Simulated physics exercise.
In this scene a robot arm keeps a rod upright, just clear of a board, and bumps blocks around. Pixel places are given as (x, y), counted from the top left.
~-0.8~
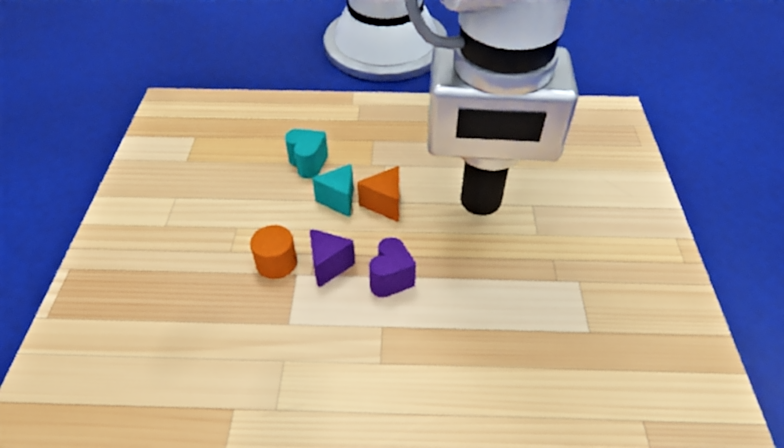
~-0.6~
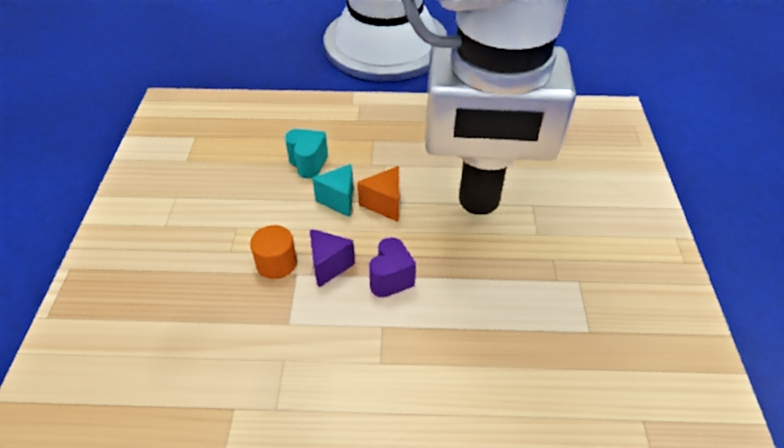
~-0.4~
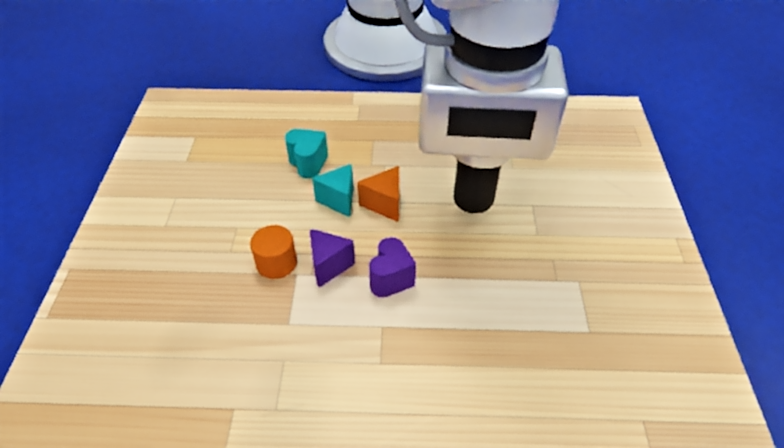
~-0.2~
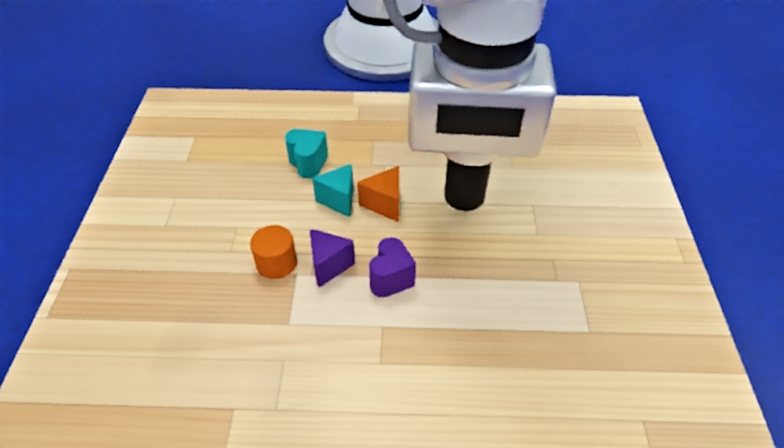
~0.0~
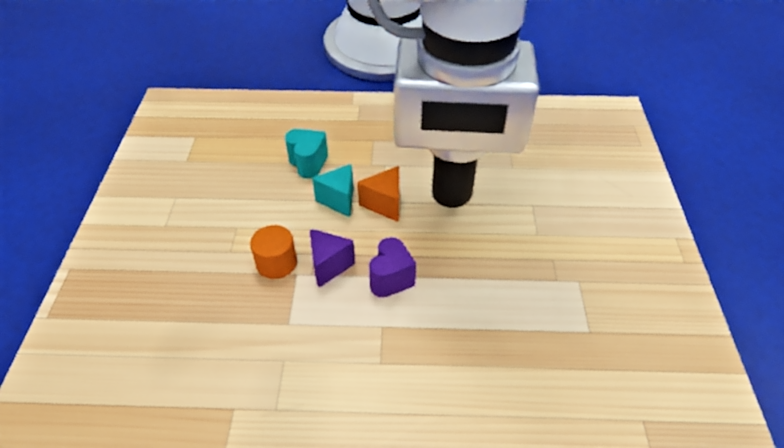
On a wooden board, a robot arm's black rod sliding slowly left towards six still orange, turquoise and purple blocks.
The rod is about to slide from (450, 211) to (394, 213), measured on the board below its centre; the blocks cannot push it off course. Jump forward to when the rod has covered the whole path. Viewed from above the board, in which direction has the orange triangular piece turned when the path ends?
The block spins clockwise.
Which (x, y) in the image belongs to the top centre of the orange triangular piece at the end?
Its top centre is at about (364, 178).
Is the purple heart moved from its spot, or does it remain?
The result: It stays put.
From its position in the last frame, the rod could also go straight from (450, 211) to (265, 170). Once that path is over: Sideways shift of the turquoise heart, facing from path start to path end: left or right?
Answer: Right.
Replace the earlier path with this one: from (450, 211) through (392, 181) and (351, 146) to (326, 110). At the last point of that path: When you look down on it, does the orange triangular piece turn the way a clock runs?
No, I don't think so.
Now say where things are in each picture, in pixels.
The first picture shows lower end of the rod (481, 202), tops of blocks, turquoise triangular piece (337, 178), orange triangular piece (385, 182), purple heart (391, 257).
The second picture shows rod (479, 201), blocks as before.
The third picture shows rod (473, 200), blocks as before.
The fourth picture shows rod (464, 198), blocks as before.
The fifth picture shows rod (452, 195), turquoise triangular piece (337, 178), orange triangular piece (385, 182), purple heart (391, 257).
The first path, step by step. Halfway along, rod (422, 196); nothing pushed yet.
At the end, rod (395, 197); turquoise triangular piece (330, 175), turned 20° anticlockwise; orange triangular piece (364, 178), turned 35° clockwise; purple heart not moved.
